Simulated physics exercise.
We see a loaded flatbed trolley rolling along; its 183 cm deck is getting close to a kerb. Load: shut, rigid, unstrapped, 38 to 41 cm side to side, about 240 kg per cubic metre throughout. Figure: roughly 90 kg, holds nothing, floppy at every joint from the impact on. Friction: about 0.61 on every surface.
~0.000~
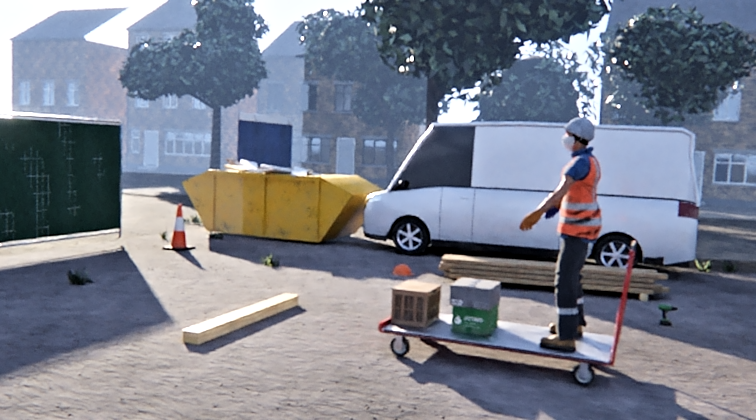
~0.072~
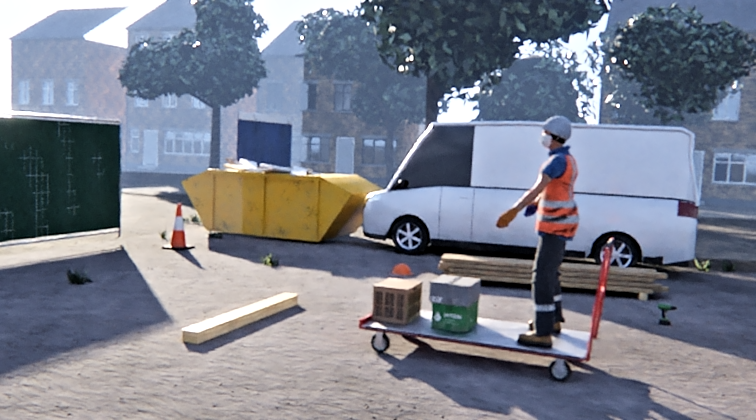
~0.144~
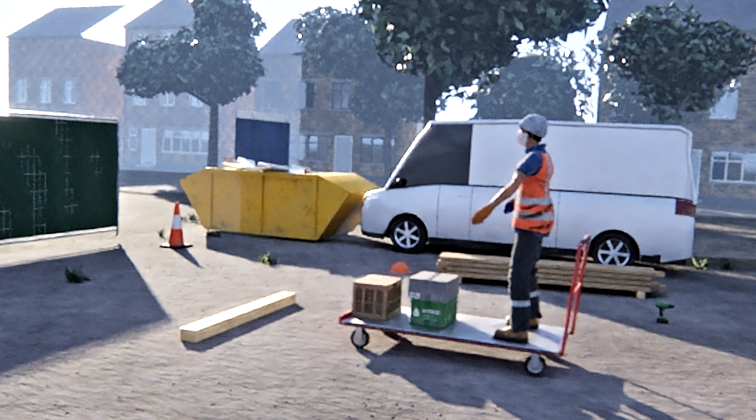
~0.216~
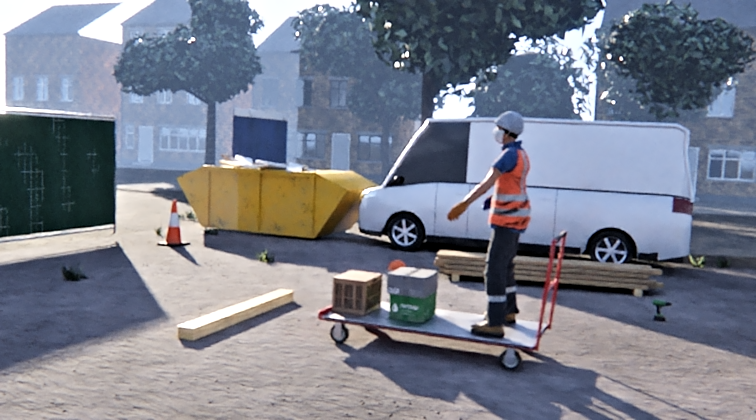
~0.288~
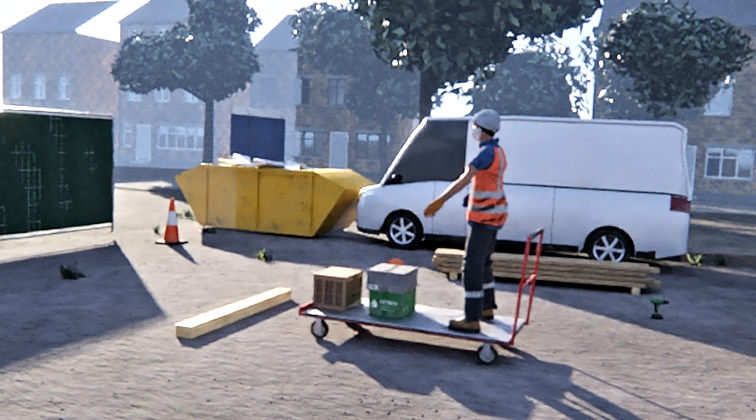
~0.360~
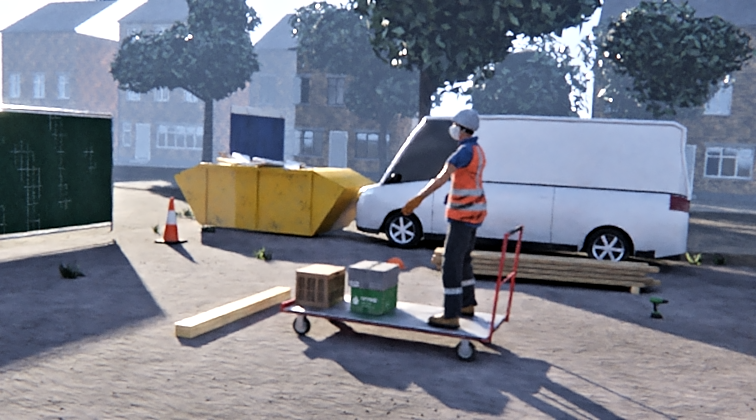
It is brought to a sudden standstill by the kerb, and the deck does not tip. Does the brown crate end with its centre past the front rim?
My guess is it ends up past the edge.
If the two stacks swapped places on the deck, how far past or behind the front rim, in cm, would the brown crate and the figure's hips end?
Outcome - brown: 50 cm behind rim; hips: 70 cm behind rim.
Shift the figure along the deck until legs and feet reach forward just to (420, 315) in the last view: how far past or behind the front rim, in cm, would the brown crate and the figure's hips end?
The brown one would end 30 cm past the front rim, while the hips stop 10 cm behind it.
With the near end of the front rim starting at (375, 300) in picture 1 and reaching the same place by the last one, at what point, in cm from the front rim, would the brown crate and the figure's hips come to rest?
Brown: 20 cm behind; hips: 120 cm behind.
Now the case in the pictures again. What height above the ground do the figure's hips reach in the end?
Hip height: Approx. 60 cm.
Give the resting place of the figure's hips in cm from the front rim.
The hips end up about 30 cm behind the front rim.
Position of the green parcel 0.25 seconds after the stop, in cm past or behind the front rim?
About 50 cm behind the rim.
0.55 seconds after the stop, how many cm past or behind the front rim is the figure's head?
Position: Around 0 cm past the rim.
Impact comes at 0.64 s.
After 0.89 s the brown crate is 8 cm behind the rim, tilted 40°, near (247, 269) in the last picture's view.
After 1.19 s the brown crate is 27 cm past the rim, tilted 145°, near (217, 282) in the last picture's view.
After 1.64 s the brown crate is 50 cm past the rim, tilted 180°, near (197, 293) in the last picture's view.
At rest, 3.5 s, past the rim, grey carton and brown crate; behind it, green parcel and the figure's hips.
